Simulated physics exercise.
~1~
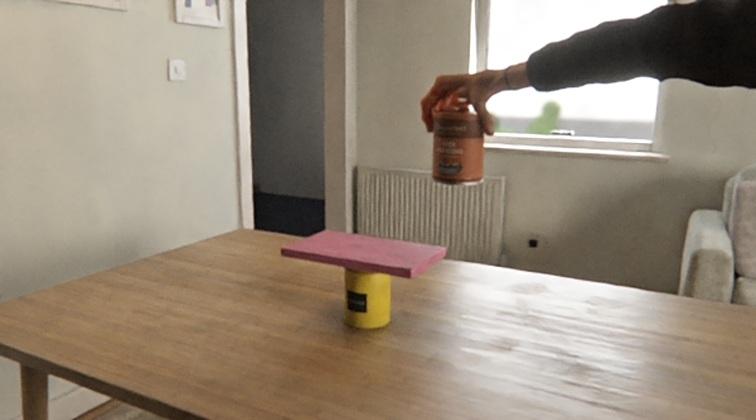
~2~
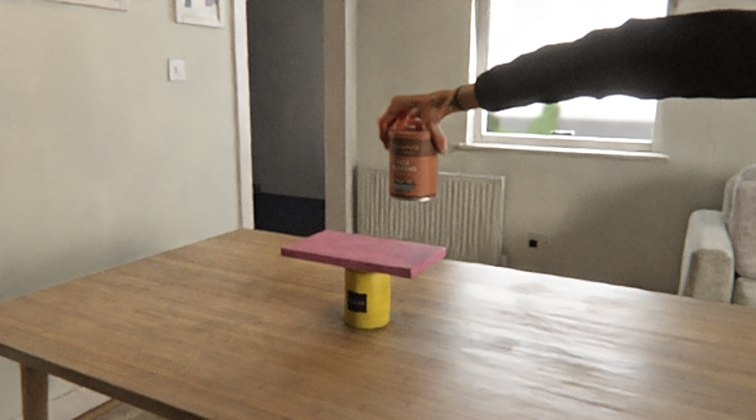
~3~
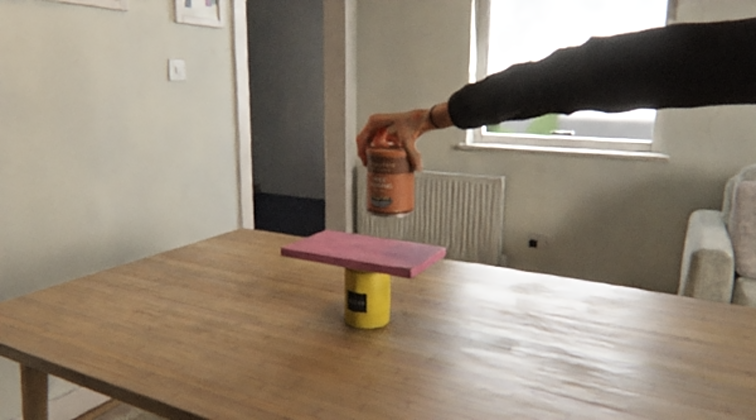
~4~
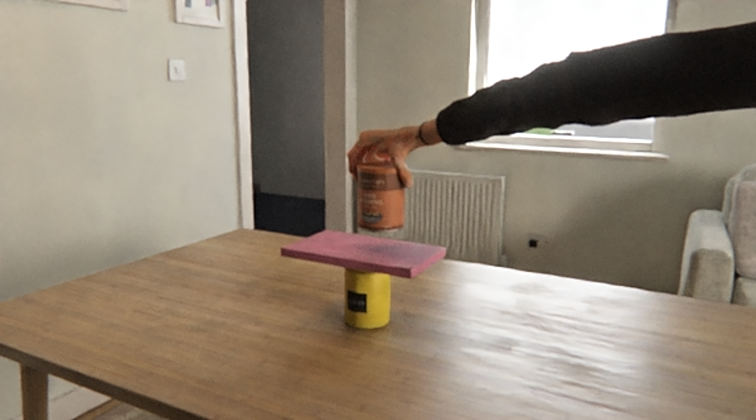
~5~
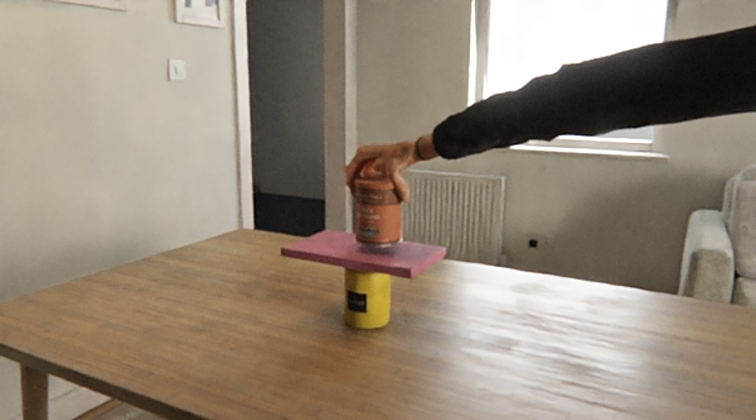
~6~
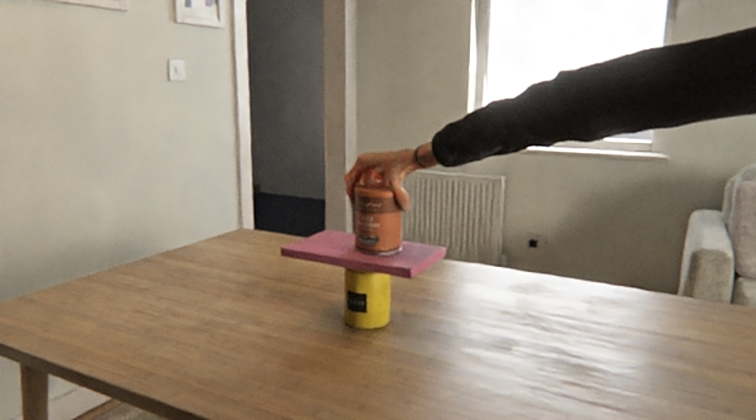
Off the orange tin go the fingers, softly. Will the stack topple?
Ah, it stays steady all along.
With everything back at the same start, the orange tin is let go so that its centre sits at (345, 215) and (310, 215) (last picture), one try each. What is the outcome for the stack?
The first time it stays in place, but the second time it tumbles down.
Then, 0.60 s past the last view, nothing moves.
Then, 1.30 s past the last view, orange tin resting near (378, 219).
Finally, all 3 still in place. Final places as the last picture's camera would see them, orange tin near (378, 219). The stack stays up.
